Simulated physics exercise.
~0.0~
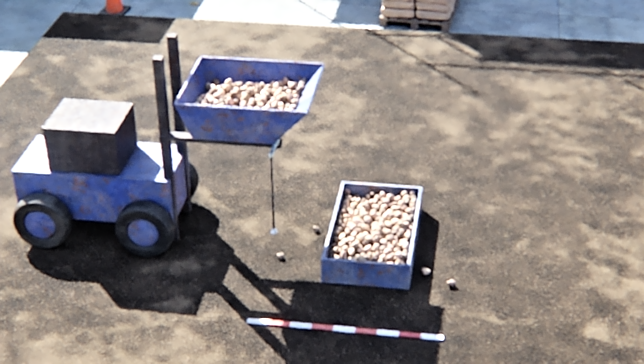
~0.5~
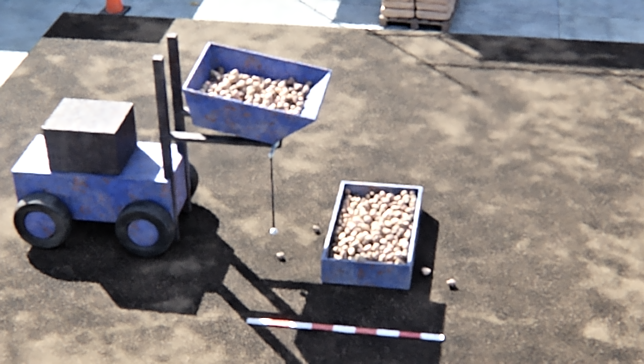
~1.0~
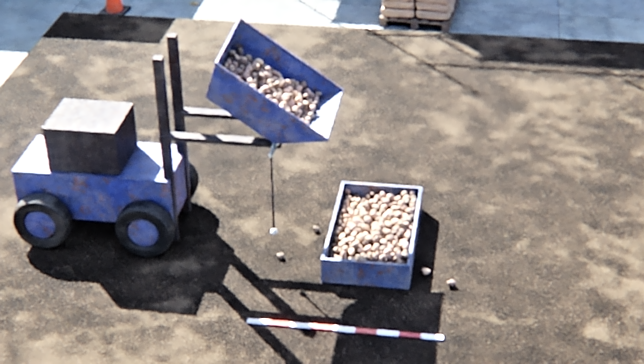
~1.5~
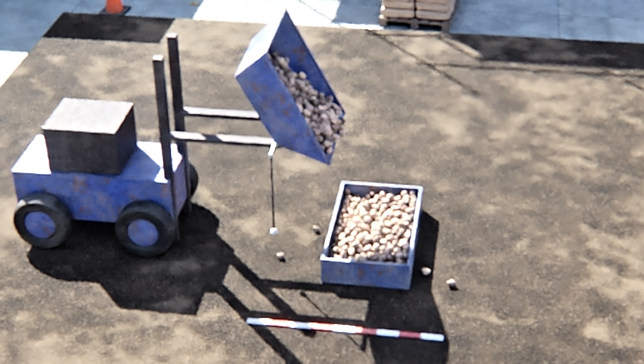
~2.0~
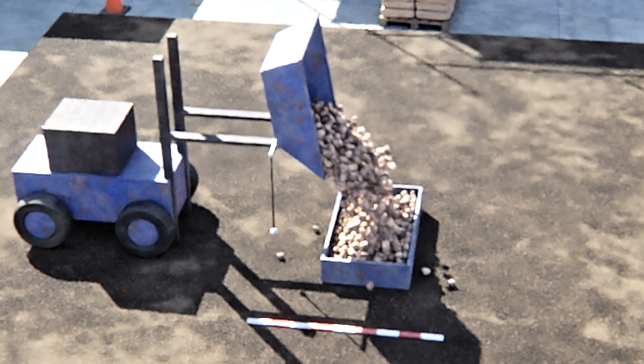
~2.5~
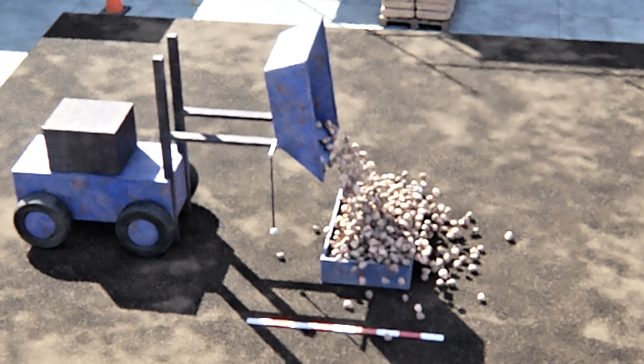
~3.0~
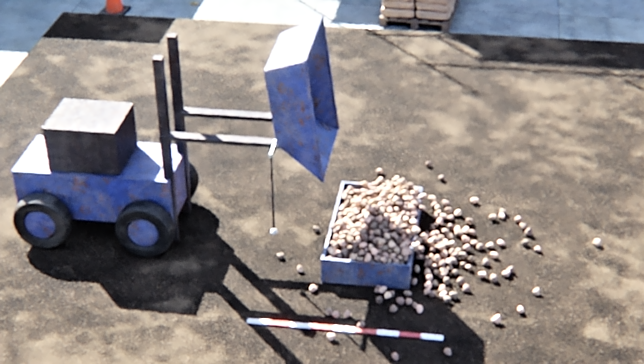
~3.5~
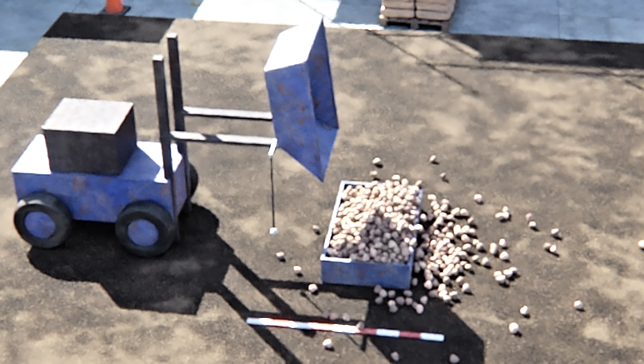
A blue fork truck with black wheels stands at the left of a sunlit, stained yard, seen from above and to the side, holding up a blue skip of pale rounded stones. Below to the right sits a blue bin already full of similar stones, with a red and white striped bar on the ground in front. The skip tips steadily to the right until it is nearly upright. The stones slide out in a stream, heap over the bin and spill past its right side. The skip stays tilted and empty above a heaped bin, with stones piled beside it and scattered rightward.
